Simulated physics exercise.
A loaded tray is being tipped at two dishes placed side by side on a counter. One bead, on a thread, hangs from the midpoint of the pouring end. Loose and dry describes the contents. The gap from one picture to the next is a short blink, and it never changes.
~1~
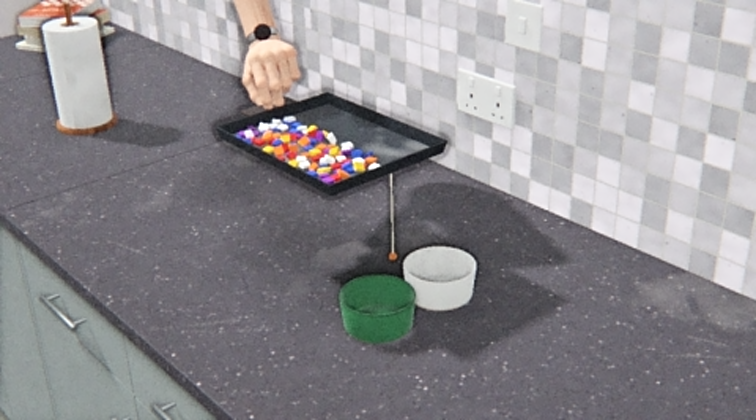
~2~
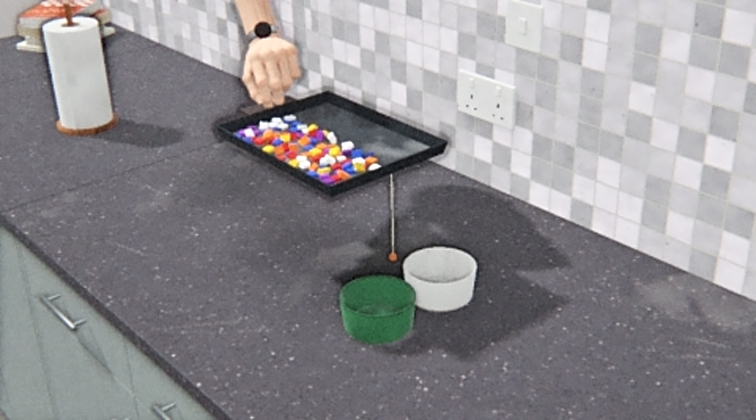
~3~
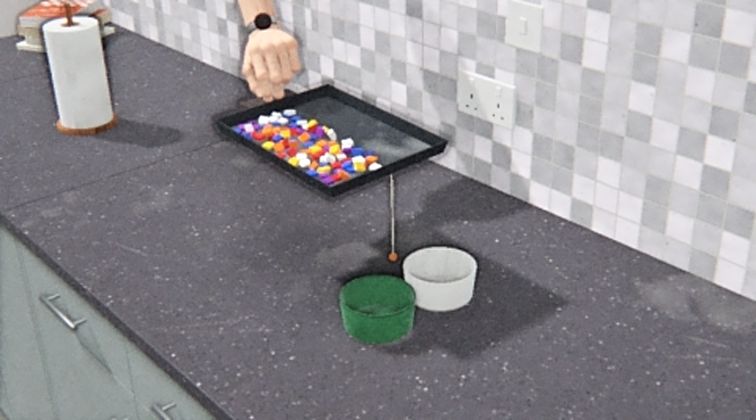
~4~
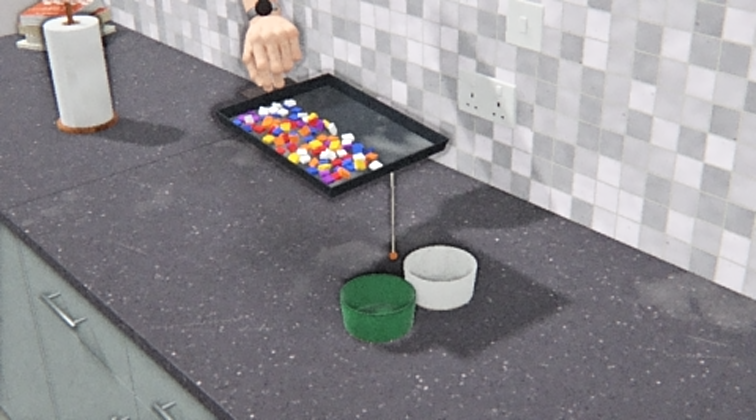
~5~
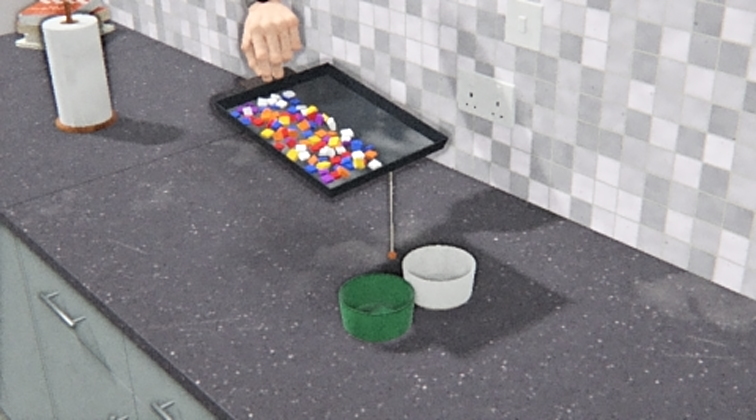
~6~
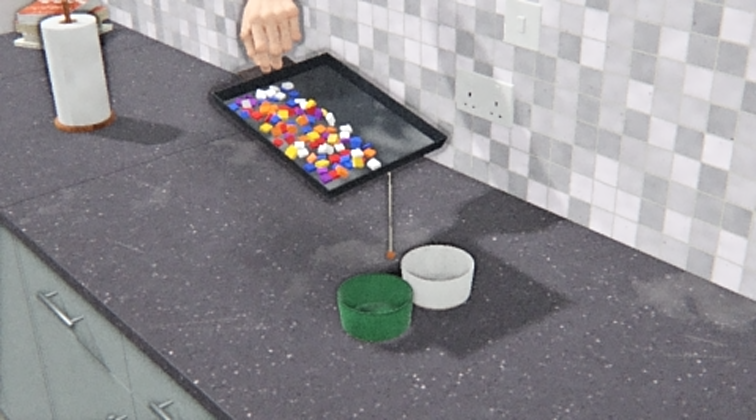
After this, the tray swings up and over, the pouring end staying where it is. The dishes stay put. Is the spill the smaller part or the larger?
The dishes will gather the main share.
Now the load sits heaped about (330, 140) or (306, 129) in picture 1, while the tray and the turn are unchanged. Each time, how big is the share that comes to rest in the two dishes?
70 % and 70 %.
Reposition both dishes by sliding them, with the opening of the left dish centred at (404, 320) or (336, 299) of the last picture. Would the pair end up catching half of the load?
Place 1: Lower than half; place 2: Higher than half.
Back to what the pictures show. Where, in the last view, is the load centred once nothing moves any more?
Close to (370, 318), more or less.
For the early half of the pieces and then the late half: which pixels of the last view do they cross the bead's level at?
First part (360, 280), rest (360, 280).
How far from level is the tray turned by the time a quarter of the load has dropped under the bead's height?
Approx. reading: About 105°.
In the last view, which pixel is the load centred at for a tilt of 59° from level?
Around (339, 165).
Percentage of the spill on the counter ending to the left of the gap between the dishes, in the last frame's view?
About 90 percent.
Soon, tray tipped steeply; all on the tray.
A while on, tray tipped right over; about two thirds on the tray; a small part in the left dish; a stray few outside both; about a quarter in the air.
Towards the end, tray tipped past a quarter turn; most in the left dish; a stray few in the right dish; about a quarter outside both.
Finally, tray tipped past a quarter turn; most in the left dish; a stray few in the right dish; about a quarter outside both.
